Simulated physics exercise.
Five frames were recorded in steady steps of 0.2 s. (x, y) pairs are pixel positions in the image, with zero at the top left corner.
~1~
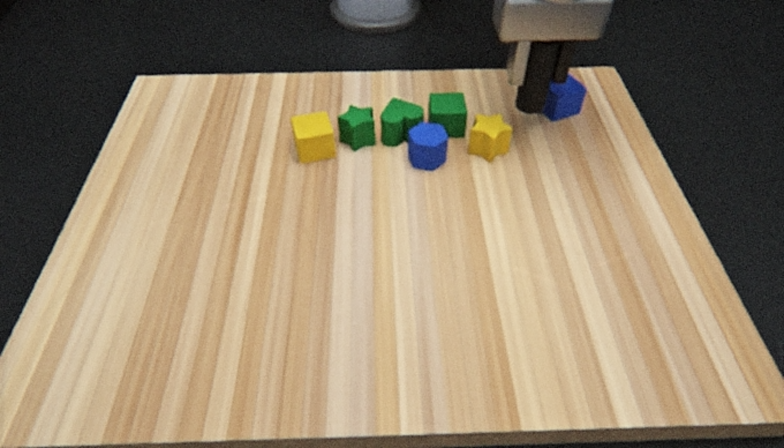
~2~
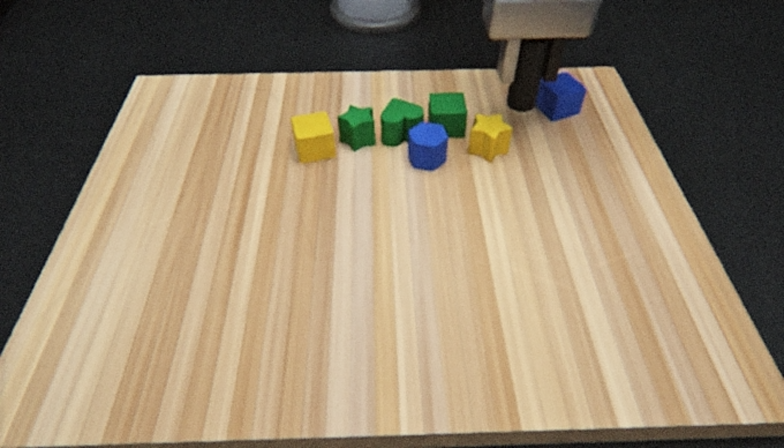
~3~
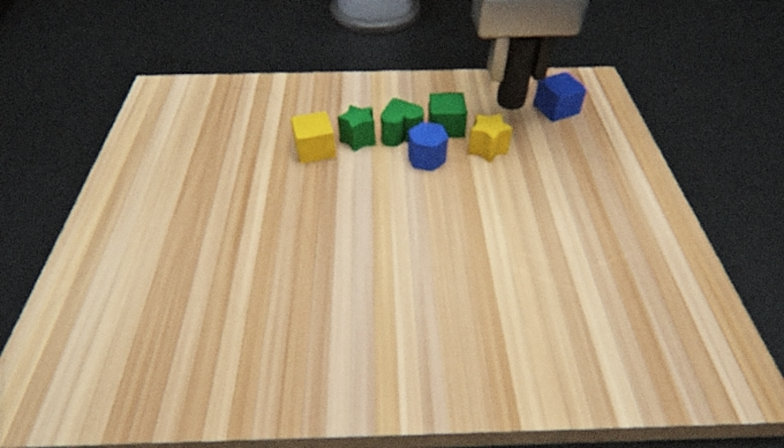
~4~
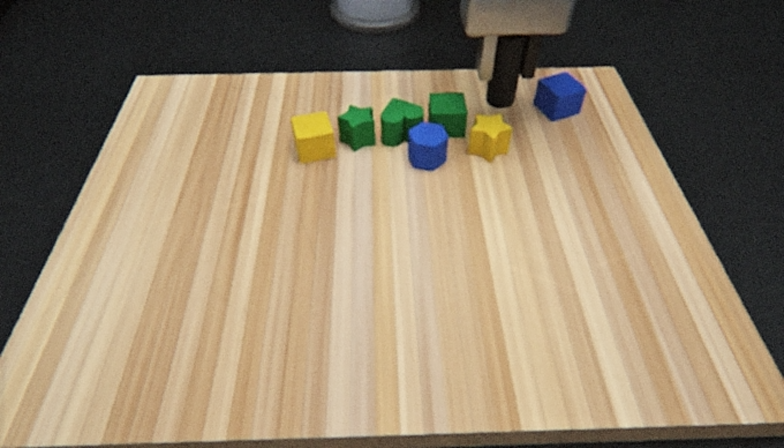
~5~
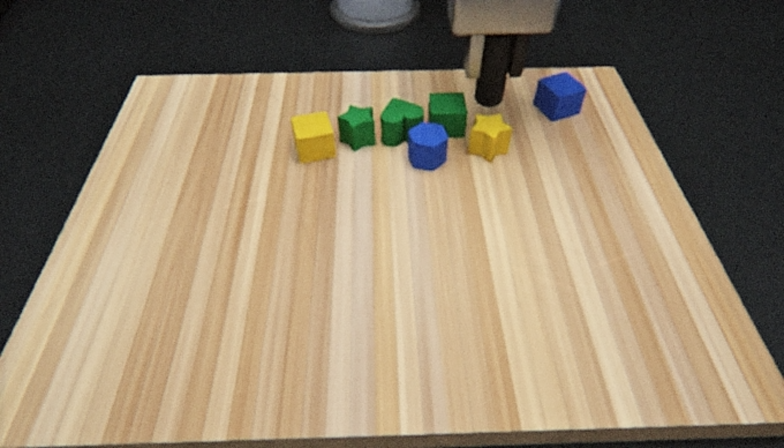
The video shows a robotic arm with a dark stick moving slowly left along the far edge of a striped wooden board, from beside a blue cube to just behind a yellow star, while the colored blocks stay practically still.
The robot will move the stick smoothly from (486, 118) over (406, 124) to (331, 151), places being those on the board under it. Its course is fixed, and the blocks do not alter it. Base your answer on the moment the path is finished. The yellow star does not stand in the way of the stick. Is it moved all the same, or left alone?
Still in place.
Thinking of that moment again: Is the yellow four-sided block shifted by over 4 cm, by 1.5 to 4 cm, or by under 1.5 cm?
The distance will be above 4 cm.
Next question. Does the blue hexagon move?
Final answer: Yes.
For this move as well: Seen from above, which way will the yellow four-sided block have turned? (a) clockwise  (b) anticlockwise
It's a.
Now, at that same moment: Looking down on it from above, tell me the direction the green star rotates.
Watching from overhead, you'd notice the green star rotating clockwise.
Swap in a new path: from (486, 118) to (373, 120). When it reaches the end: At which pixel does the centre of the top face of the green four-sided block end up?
Expect it around (408, 115).
What follows on the original path. One third of the way, stick (432, 101); green star (347, 117), turned 40° clockwise; green heart-shaped block (379, 123), turned 25° clockwise; blue hexagon (426, 137); green four-sided block (416, 111), turned 65° anticlockwise.
Two thirds of the way, stick (381, 115); yellow four-sided block (307, 124); green star (345, 118), turned 50° clockwise; green heart-shaped block (371, 135), turned 60° clockwise; blue hexagon (430, 145); green four-sided block (408, 123), turned 110° anticlockwise.
At the end, stick (329, 133); yellow four-sided block (264, 134), turned 30° clockwise; green star (301, 135), turned 55° clockwise; green heart-shaped block (370, 136), turned 55° clockwise; blue hexagon (430, 145); green four-sided block (408, 123), turned 110° anticlockwise; yellow star still.
